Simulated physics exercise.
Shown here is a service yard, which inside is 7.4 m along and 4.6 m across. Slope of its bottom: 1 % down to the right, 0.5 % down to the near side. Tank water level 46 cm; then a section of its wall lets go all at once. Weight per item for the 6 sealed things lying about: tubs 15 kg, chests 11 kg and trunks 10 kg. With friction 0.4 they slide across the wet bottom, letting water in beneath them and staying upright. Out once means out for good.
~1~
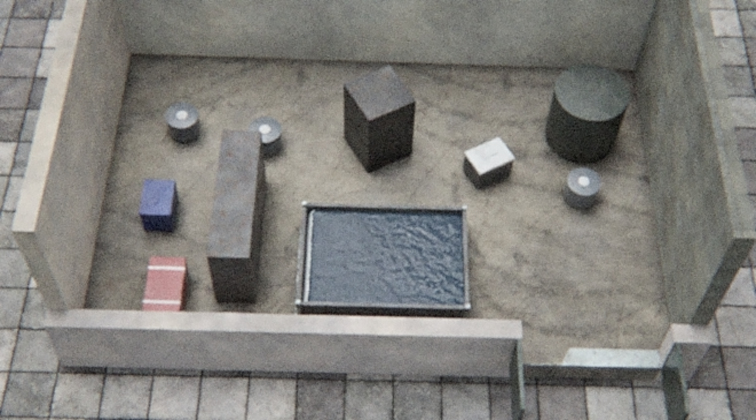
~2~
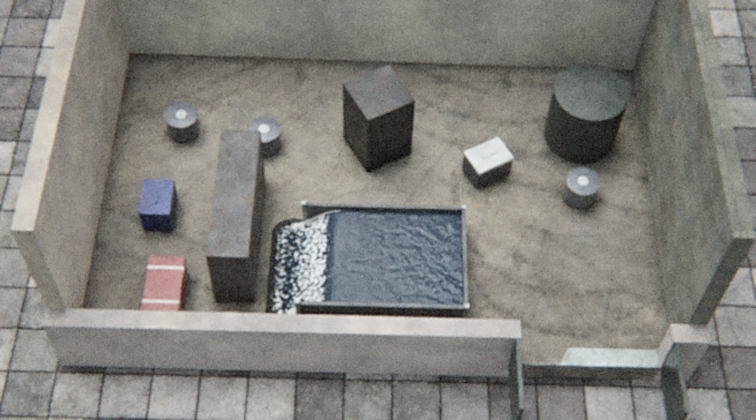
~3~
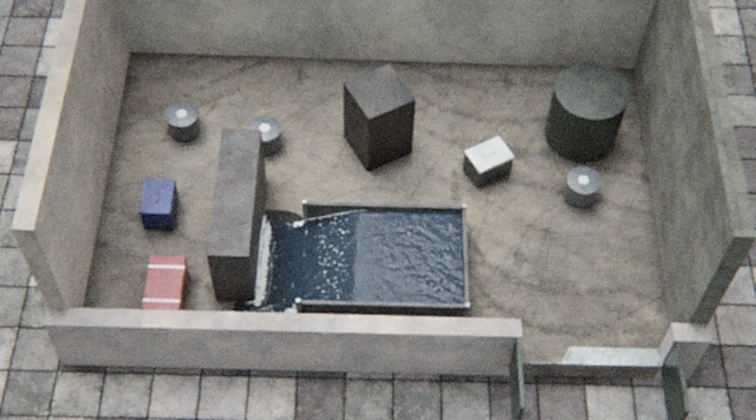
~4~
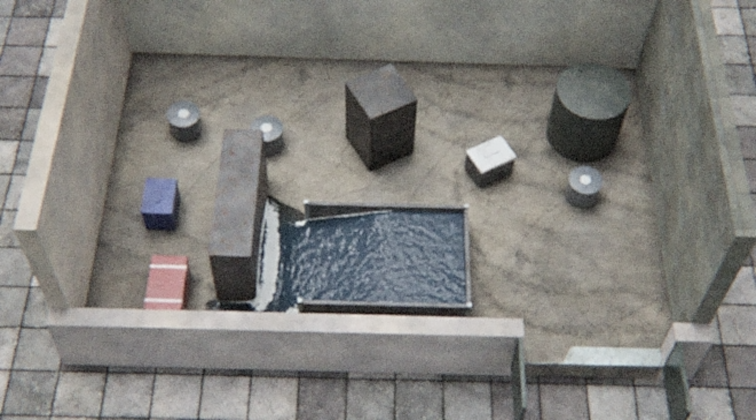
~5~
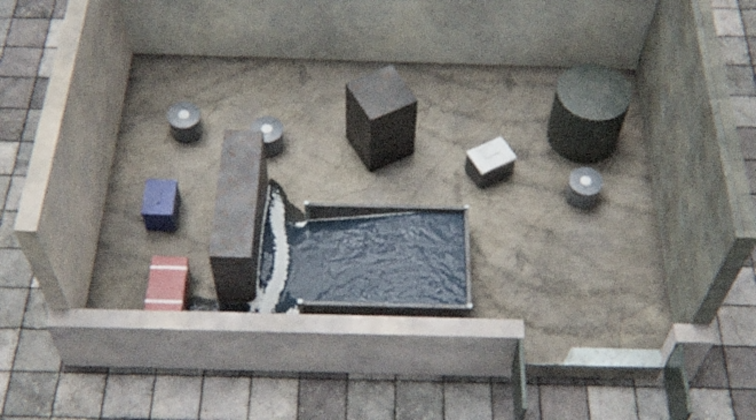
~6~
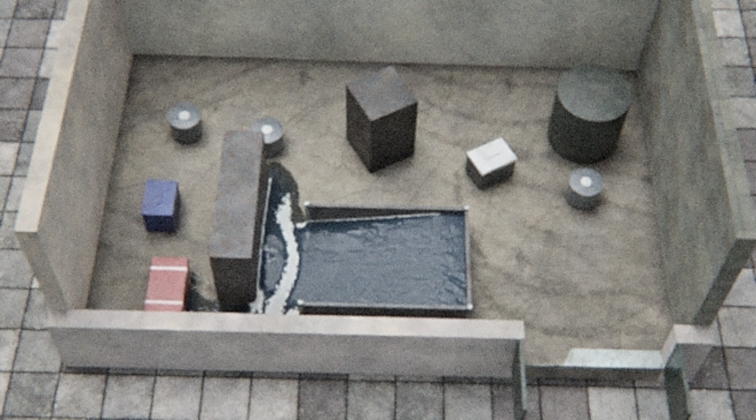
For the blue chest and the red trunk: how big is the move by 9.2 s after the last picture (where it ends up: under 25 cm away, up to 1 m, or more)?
At the end, the blue chest goes a great distance; the red trunk goes a great distance.
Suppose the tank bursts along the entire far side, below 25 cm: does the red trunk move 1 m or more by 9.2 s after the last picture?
The red trunk simply inches along.
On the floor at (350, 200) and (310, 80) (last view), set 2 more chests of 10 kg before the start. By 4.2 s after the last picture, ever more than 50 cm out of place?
Lab note - ordered: Below threshold / above threshold.
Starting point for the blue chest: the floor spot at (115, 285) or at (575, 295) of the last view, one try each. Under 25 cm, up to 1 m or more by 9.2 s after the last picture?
Taken in turn, it is carried a long way and then stays almost motionless.
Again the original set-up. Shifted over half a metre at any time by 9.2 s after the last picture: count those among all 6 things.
That comes to 2.
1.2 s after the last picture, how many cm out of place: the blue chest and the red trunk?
0 and 100 cm, roughly.
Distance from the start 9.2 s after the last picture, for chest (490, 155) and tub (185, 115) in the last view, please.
The first ends 0 cm from its start, the second 5 cm.
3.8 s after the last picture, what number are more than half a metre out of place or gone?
By then the count is 2.
Then, 1.2 s after the last picture the blue chest is near (159, 197), 0.0 m from its start, aground; the red trunk is near (122, 234), 1.0 m from its start, aground; 0 of 6 are out; 0 afloat.
Then, 3.8 s after the last picture the blue chest is near (212, 175), 0.7 m from its start, afloat; the red trunk is near (168, 147), 2.1 m from its start, afloat; 0 of 6 are out; 2 afloat.
Then, 6.2 s after the last picture the blue chest is near (229, 137), 1.3 m from its start, afloat; the red trunk is near (160, 142), 2.2 m from its start, afloat; 0 of 6 are out; 2 afloat.
Then, 9.2 s after the last picture the blue chest is near (307, 144), 2.1 m from its start, afloat; the red trunk is near (145, 132), 2.4 m from its start, afloat; 0 of 6 are out; 2 afloat.
